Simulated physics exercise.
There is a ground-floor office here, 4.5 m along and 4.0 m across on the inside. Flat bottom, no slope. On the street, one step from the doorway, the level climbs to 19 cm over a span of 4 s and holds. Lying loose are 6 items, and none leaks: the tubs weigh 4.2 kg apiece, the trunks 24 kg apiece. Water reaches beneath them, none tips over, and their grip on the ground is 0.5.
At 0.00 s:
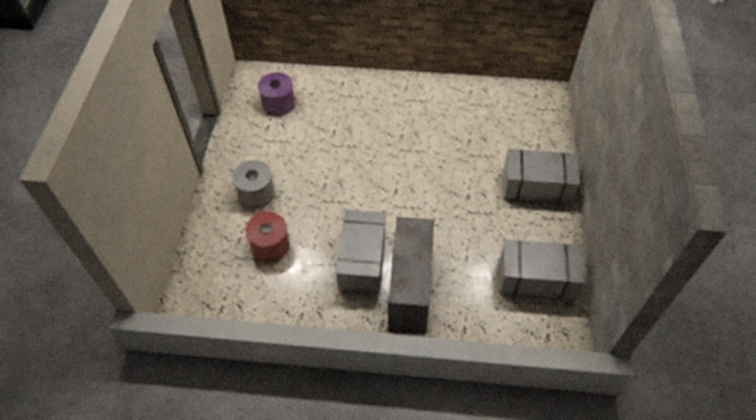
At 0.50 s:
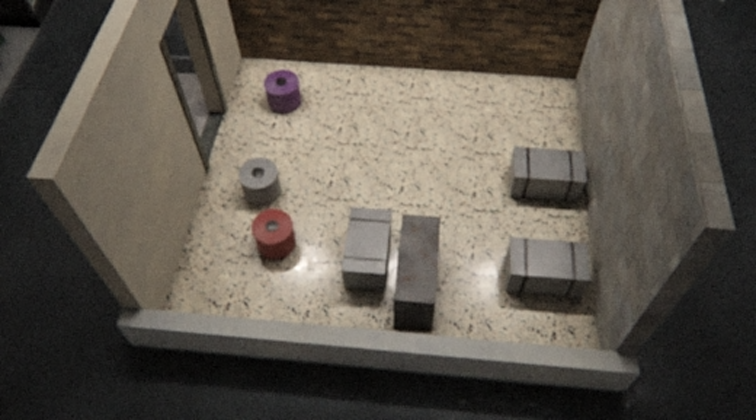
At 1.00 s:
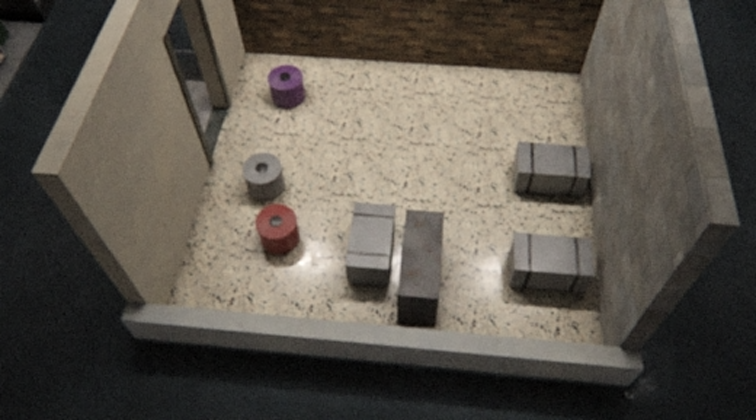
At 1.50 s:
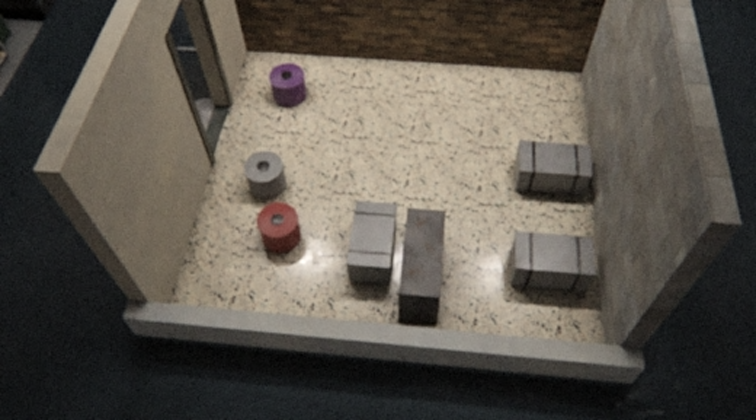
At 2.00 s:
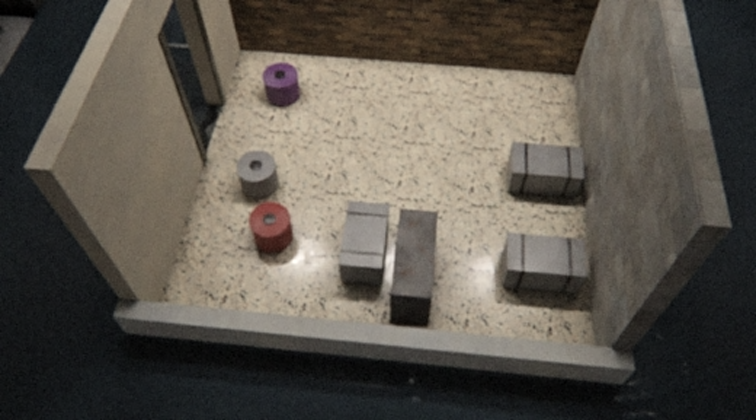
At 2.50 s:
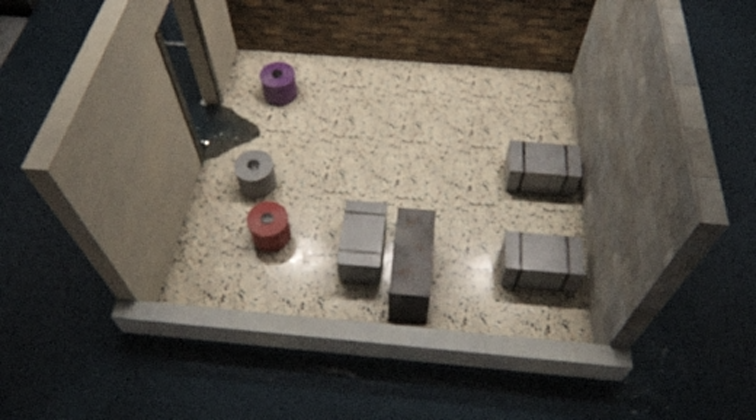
Dark water spread in through the doorway on the left and pooled on the speckled floor near the gray tub, while the purple and red tubs and the gray trunks all stayed still.
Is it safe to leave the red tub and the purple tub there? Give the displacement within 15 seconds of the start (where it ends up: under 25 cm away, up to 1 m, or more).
Looking at where they end up, the red tub drifts a modest distance while the purple tub ends well away.
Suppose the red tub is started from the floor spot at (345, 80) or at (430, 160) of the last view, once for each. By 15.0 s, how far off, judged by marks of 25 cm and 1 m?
I'd expect it to get swept far off the first time and to shift slightly the second time.
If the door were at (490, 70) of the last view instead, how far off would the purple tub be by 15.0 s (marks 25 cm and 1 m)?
With that change, the purple tub edges a short distance.
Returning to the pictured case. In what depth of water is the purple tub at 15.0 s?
Roughly 8 cm deep.
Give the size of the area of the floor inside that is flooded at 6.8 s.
Somewhere about 14 m2, give or take.
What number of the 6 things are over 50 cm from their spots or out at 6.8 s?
1.
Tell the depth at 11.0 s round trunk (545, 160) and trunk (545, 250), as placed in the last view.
I'd estimate 8 cm for the first and 5 cm for the second.
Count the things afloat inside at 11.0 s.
4 at that moment.
After 3.5 s the red tub is near (267, 219), 0.0 m from its start, aground; the purple tub is near (278, 74), 0.0 m from its start, aground; 0 afloat.
After 6.8 s the red tub is near (268, 219), 0.0 m from its start, aground; the purple tub is near (322, 48), 0.7 m from its start, afloat; 1 afloat.
After 11.0 s the red tub is near (269, 236), 0.2 m from its start, afloat; the purple tub is near (516, 79), 3.0 m from its start, afloat; 4 afloat.
After 15.0 s the red tub is near (215, 266), 0.8 m from its start, afloat; the purple tub is near (565, 148), 3.6 m from its start, afloat; 6 afloat.
